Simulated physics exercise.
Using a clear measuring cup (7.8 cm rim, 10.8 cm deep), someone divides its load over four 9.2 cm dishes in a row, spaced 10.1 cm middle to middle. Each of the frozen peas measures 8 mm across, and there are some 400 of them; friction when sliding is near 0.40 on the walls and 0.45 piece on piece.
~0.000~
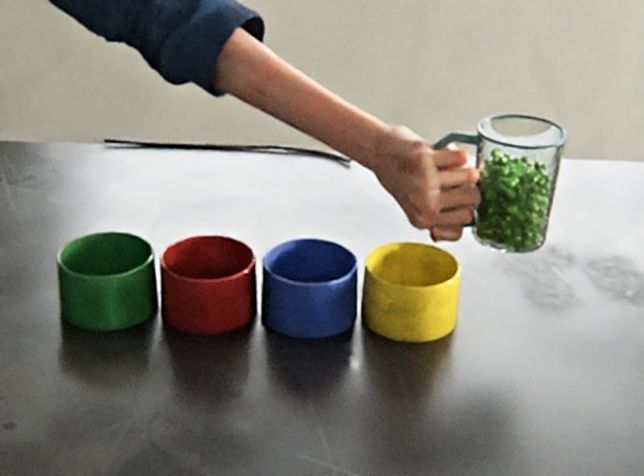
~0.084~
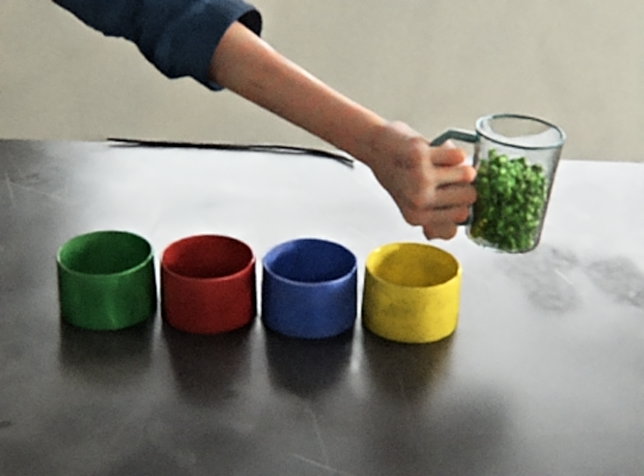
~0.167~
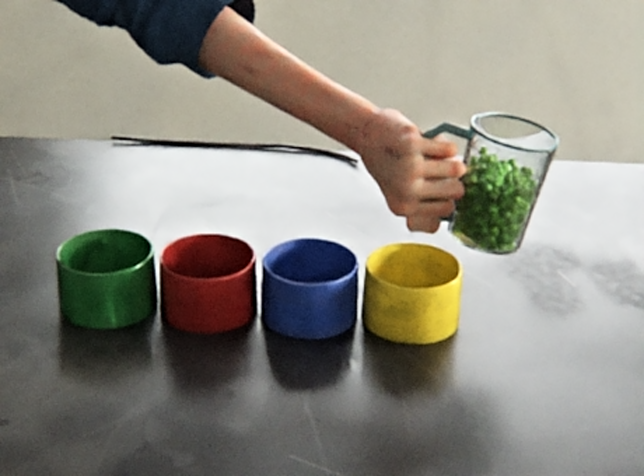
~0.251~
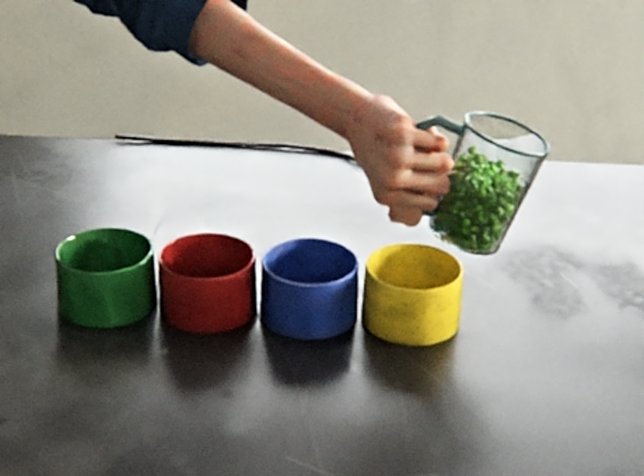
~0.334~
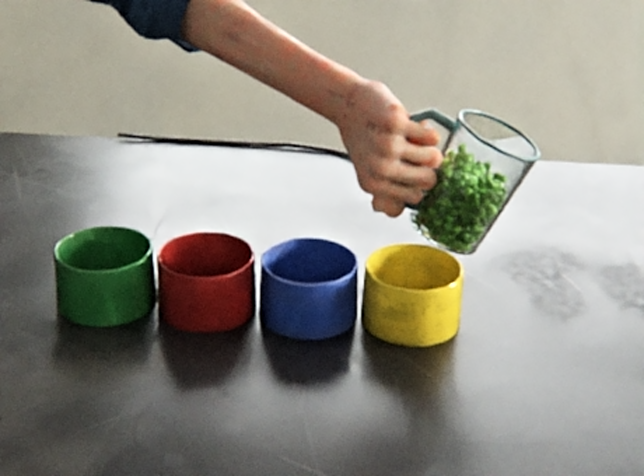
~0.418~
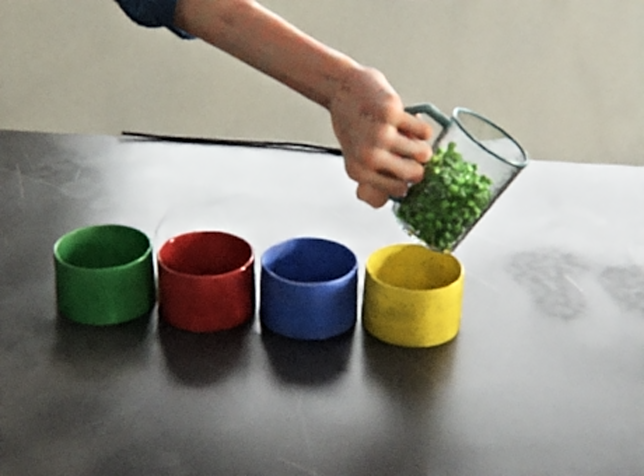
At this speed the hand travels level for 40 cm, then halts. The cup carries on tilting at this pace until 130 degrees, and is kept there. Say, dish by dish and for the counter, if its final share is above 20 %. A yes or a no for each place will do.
Red - no; blue - yes; green - no; yellow - no; counter - no.
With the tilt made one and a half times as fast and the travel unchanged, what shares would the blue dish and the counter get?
Result - blue: 20; counter: 20.
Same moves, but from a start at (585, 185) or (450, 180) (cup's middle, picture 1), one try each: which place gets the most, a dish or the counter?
The winner: Yellow; red.
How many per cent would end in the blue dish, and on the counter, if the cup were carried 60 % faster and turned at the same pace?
Then the blue dish gets 0 and the counter 20.
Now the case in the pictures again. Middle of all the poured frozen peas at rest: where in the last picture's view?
Roughly (305, 291).
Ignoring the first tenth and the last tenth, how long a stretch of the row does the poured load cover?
Roughly 6 cm of the row.
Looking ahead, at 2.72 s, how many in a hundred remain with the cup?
Around 0 in a hundred.
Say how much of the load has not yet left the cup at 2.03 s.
Close to 0 in a hundred.
Then, at 1.38 s, tilt 107 degrees; cup holds 90 %, blue 5 %.
After 2.03 s, tilt 130 degrees; cup holds 0 %, blue 90 %.
Then, at 2.72 s, tilt 130 degrees; cup holds 0 %, blue 90 %.
In the end, at 3.0 s, red 5 %, blue 90 %, green 0 %, yellow 0 %, counter 10 %.
